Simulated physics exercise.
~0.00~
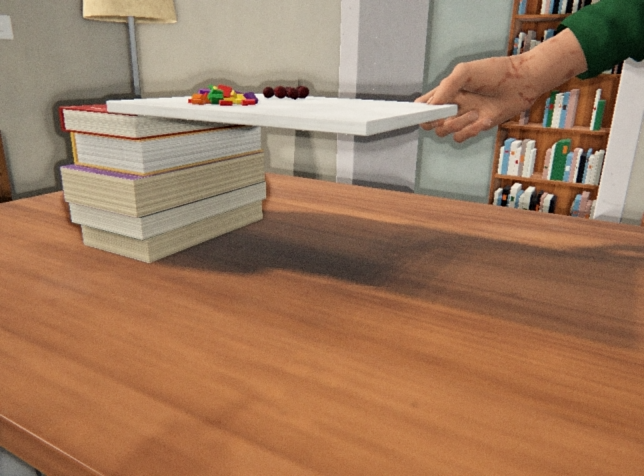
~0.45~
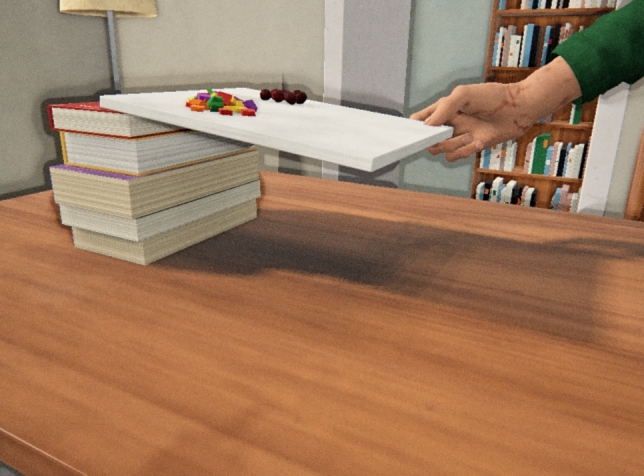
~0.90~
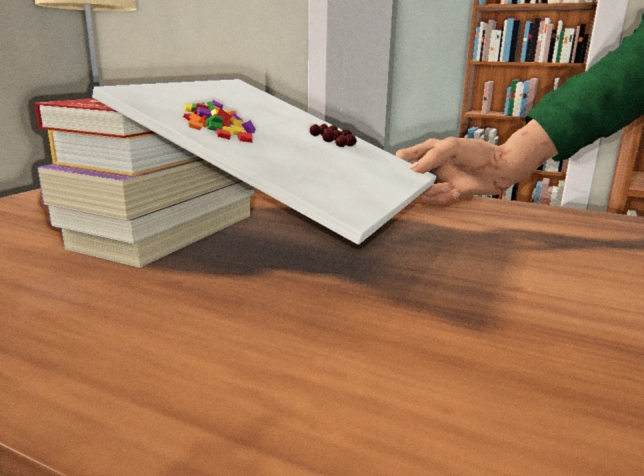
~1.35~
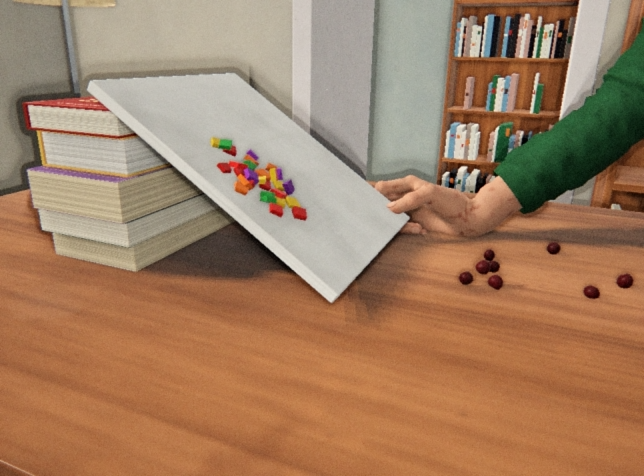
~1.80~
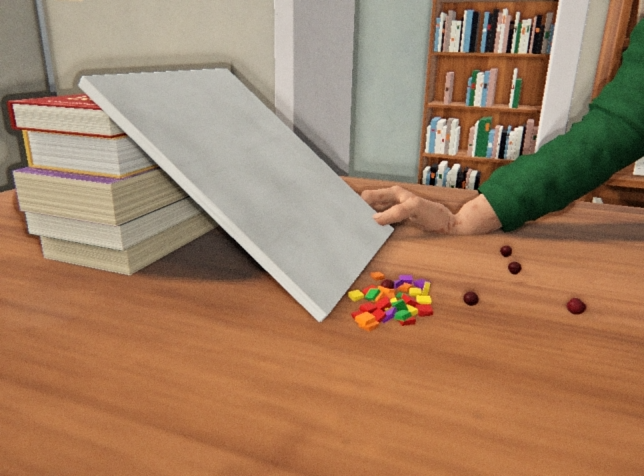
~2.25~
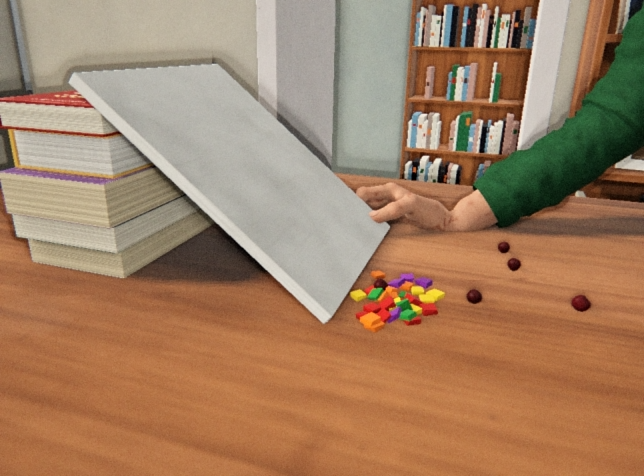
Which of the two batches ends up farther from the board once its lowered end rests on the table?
The dark red balls end up farther out, mostly scattered across the table, while the colourful pieces gather close to the foot of the board.
